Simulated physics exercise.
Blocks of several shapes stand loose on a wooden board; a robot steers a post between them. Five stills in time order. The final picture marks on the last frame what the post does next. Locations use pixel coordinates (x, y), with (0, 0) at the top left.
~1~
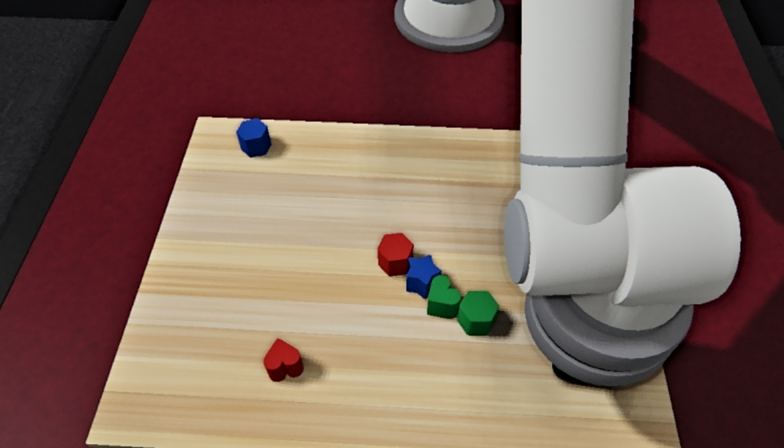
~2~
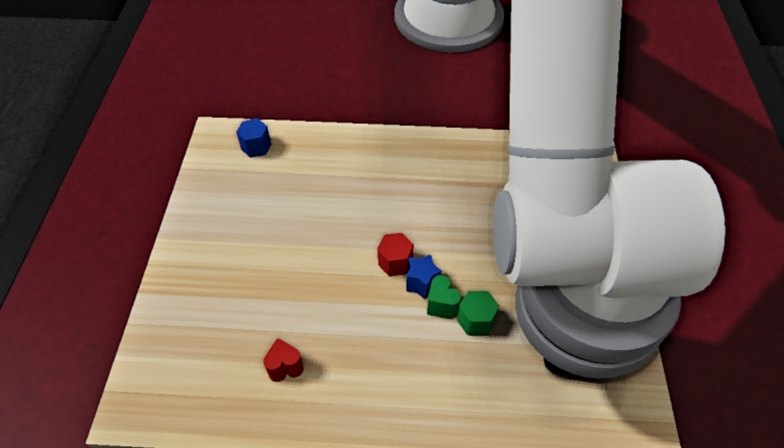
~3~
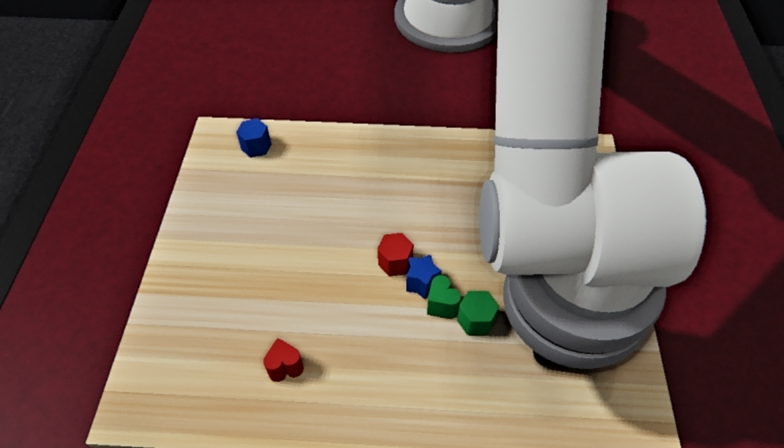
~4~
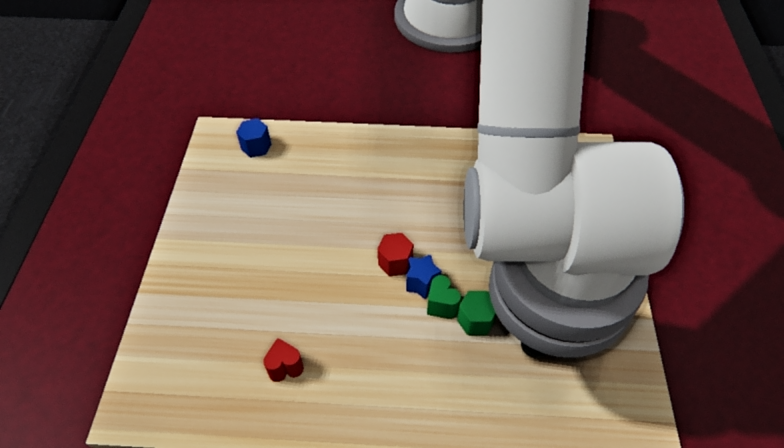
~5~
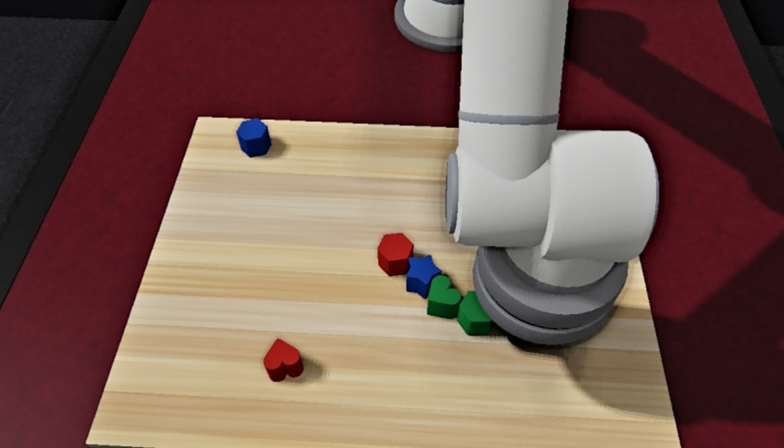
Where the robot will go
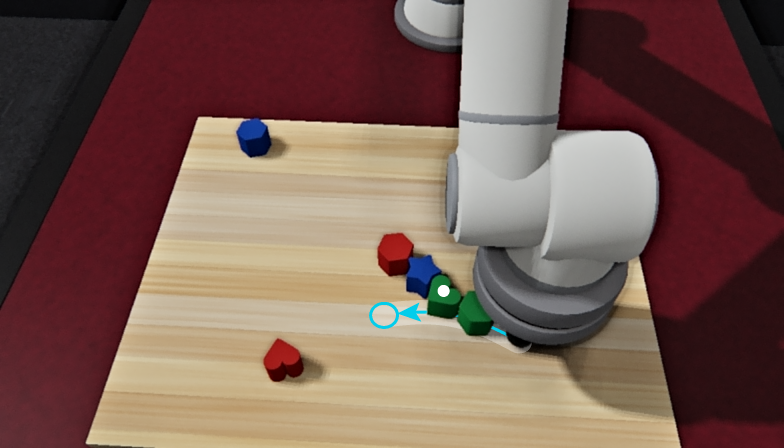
White robot arm moving slowly left and slightly upward over a wooden board, partly covering the green hexagon as the blocks stay still.
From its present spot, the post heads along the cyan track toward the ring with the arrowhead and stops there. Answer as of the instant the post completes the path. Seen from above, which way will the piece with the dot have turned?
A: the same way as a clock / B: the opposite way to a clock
Letter A.
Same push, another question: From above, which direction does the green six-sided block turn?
It twists anticlockwise.
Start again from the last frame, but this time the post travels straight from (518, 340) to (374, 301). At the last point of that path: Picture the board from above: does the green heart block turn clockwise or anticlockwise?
From overhead, the rotation is clockwise.
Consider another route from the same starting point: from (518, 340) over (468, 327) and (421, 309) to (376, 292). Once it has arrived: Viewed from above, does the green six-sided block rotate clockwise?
No, that is not how it ends up.
The drawn path runs from (518, 340) via (475, 321) and (429, 312), ending at (384, 315); the dot is on the green heart block.
The first path, step by step. One third of the way, post at (474, 315); red six-sided block at (394, 244); blue star at (416, 263), turned 35° clockwise; green heart block at (414, 290), turned 50° clockwise; green six-sided block at (444, 303), turned 40° anticlockwise.
Two thirds of the way, post at (428, 308); red six-sided block at (394, 244); blue star at (415, 263), turned 40° clockwise; green heart block at (379, 285), turned 95° clockwise; green six-sided block at (400, 308), turned 45° anticlockwise.
At the end, post at (384, 311); red six-sided block at (394, 244); blue star at (415, 263), turned 40° clockwise; green heart block at (368, 281), turned 100° clockwise; green six-sided block at (360, 321), turned 85° anticlockwise.
